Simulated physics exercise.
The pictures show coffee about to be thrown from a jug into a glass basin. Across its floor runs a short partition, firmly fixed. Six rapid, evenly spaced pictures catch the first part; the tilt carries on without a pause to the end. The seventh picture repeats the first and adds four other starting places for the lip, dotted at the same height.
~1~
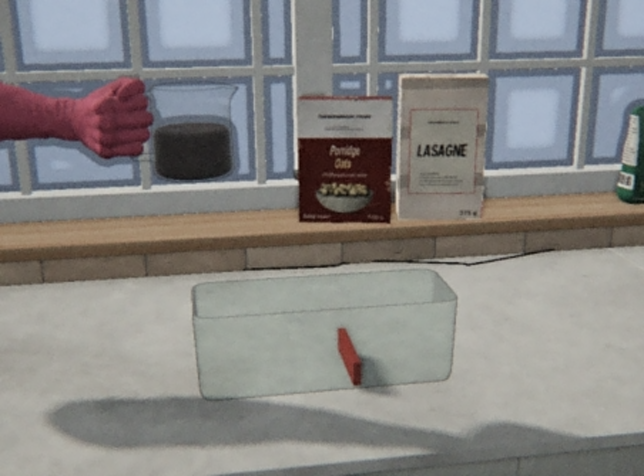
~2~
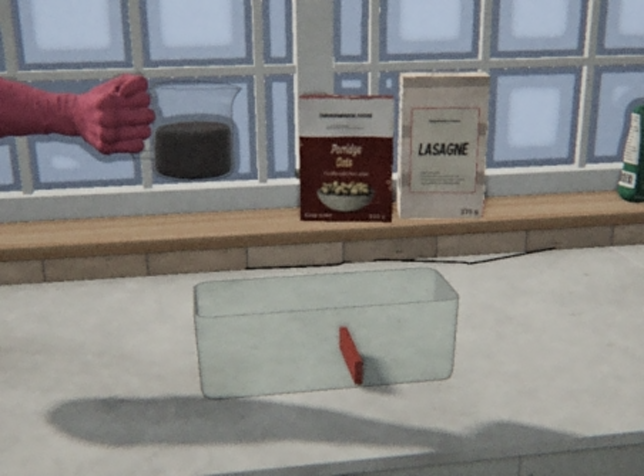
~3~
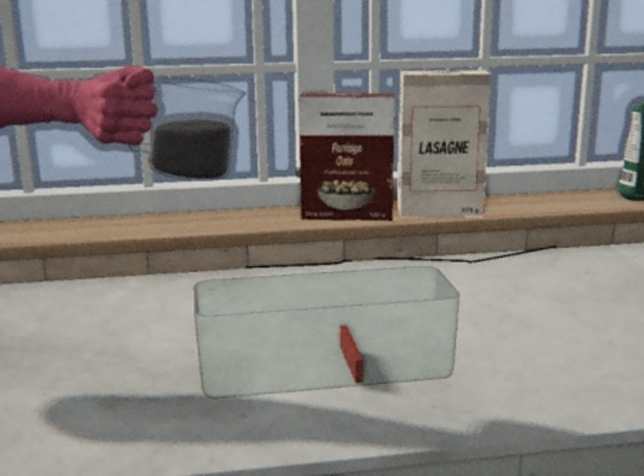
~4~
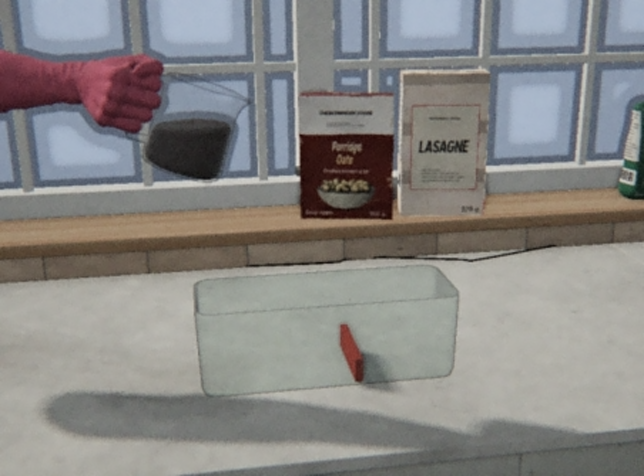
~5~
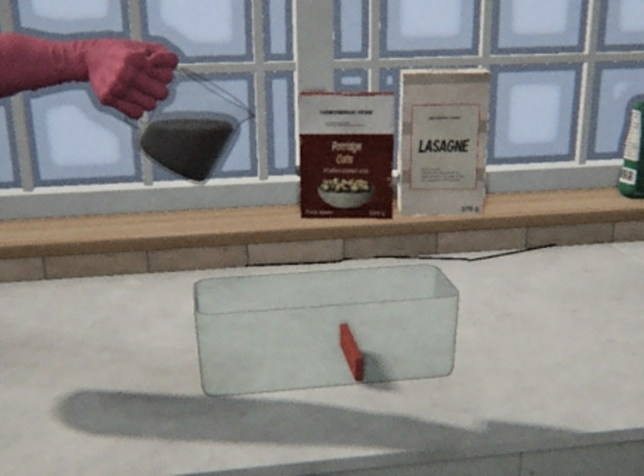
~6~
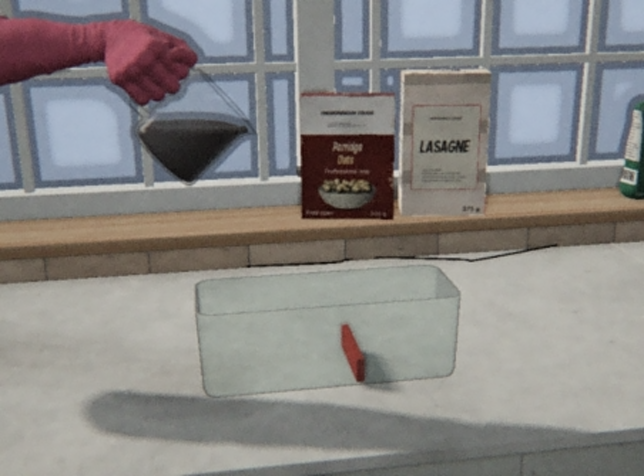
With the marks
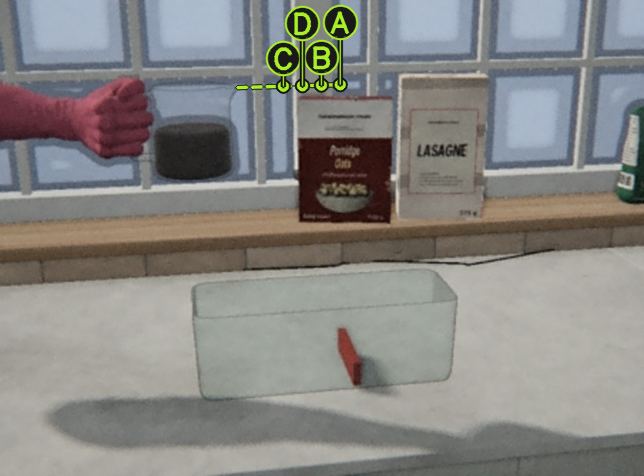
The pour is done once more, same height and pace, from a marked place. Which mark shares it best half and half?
C works best here.
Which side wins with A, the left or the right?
More ends on the right.
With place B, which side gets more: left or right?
More ends on the right.
On the marked copy, A at (340, 84); B at (321, 85); C at (283, 86); D at (302, 85).
With A, about 13 % ends left of the wall and 83 % right of it; 4 % is lost outside.
With B, about 13 % ends left of the wall and 83 % right of it; 4 % is lost outside.
With C, about 48 % ends left of the wall and 50 % right of it.
With D, about 20 % ends left of the wall and 77 % right of it; 3 % is lost outside.
